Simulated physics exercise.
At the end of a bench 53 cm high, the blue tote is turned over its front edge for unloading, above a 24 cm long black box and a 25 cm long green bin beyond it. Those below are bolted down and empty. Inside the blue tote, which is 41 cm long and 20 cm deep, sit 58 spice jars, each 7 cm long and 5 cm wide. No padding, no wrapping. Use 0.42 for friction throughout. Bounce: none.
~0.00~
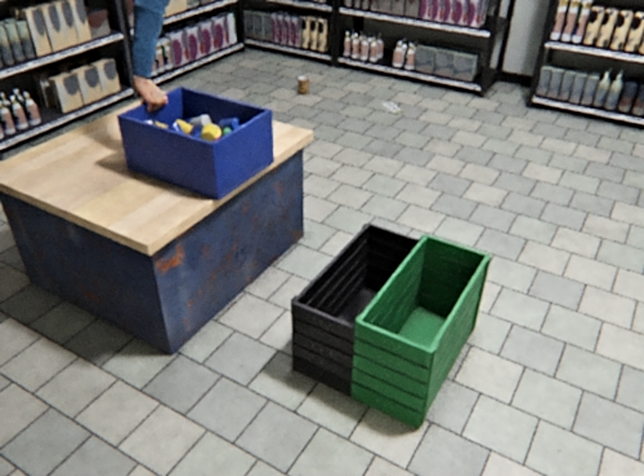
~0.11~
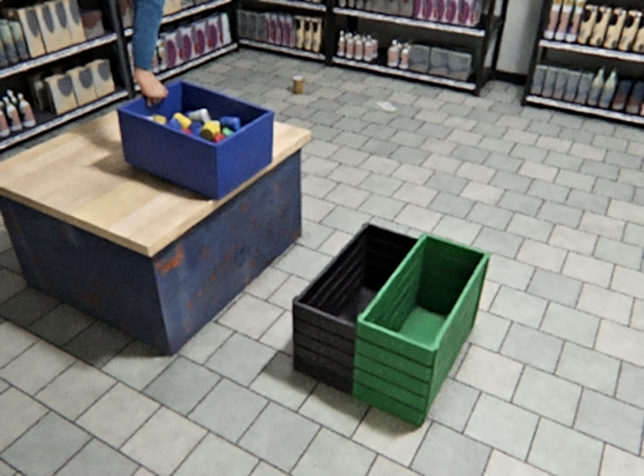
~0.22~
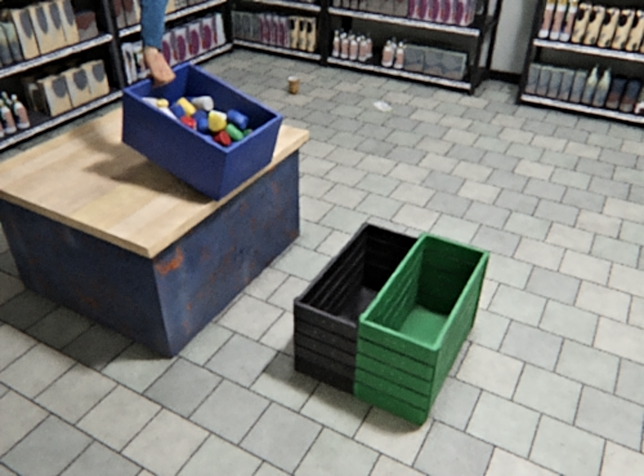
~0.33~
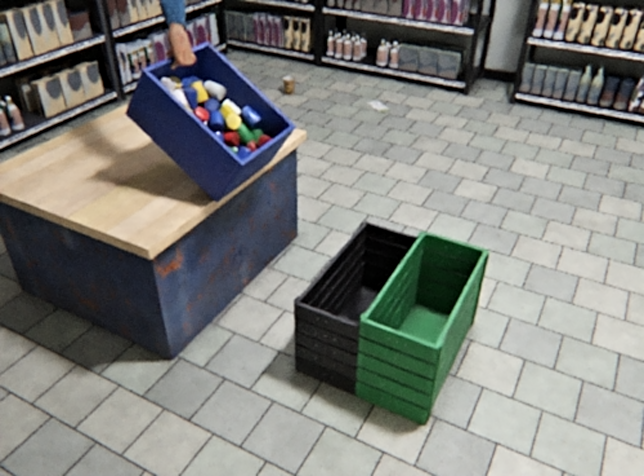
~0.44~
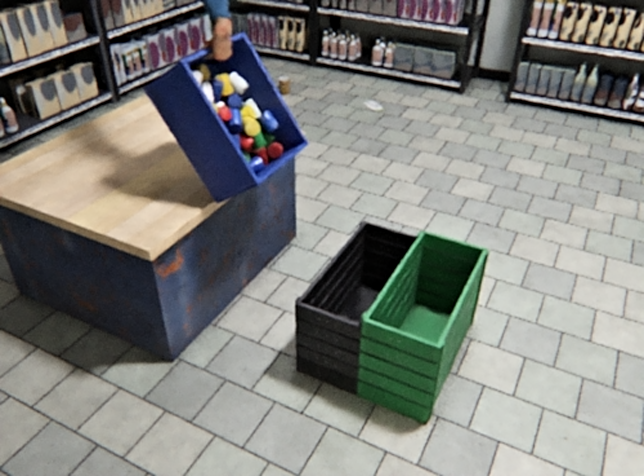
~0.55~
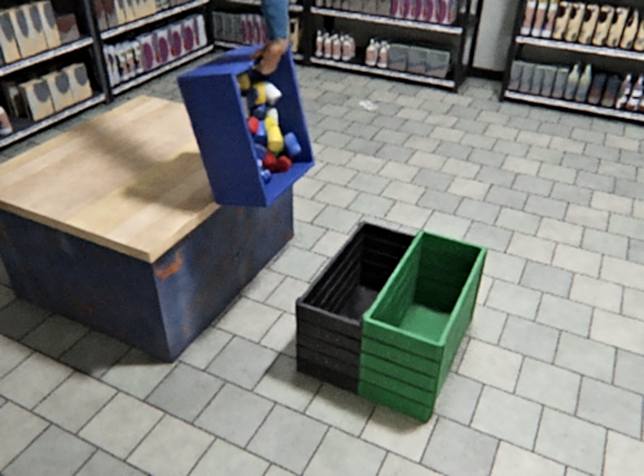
A hand tilting a blue tote of small colourful containers steeply rightward at a wooden-topped bench, beside black and green bins on the floor.
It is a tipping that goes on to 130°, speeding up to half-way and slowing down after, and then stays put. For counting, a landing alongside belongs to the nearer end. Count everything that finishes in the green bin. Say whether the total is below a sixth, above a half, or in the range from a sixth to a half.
The total is below a sixth.
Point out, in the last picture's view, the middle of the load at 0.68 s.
About (274, 159).
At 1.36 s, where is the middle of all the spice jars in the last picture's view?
About (323, 315).
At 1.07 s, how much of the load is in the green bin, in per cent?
Close to 0 in a hundred.
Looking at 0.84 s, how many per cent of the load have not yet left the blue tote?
Near 40 per cent, give or take.
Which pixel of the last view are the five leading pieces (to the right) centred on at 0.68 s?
Roughly at (300, 184).
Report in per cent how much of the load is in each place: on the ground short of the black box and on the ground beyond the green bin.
The shares come out near 55 and 0 in a hundred.
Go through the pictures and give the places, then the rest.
In the first frame (places track the rim corner closest to us here), blue tote (211, 143); green bin (428, 350); tipped 0°; all still inside.
In the second frame, blue tote (214, 144); tipped 5°.
In the third frame, blue tote (225, 150); tipped 17°.
In the fourth frame, blue tote (241, 162); tipped 34°.
In the fifth frame, blue tote (257, 181); tipped 55°.
In the sixth frame, blue tote (268, 203); green bin (438, 344); tipped 77°; all still inside.
After 0.68 s, tilt 101°; 55 still in the blue tote and 3 in the air.
After 0.84 s, tilt 123°; 24 still in the blue tote, 2 in the black box and 32 in the air.
After 1.07 s, tilt 130°; 3 still in the blue tote, 25 in the black box, 11 on the ground short of the black box and 19 in the air.
Final count (at 1.36 s), 27 in the black box and 31 on the ground short of the black box. Asked share, 0 of 58, 0 per cent.
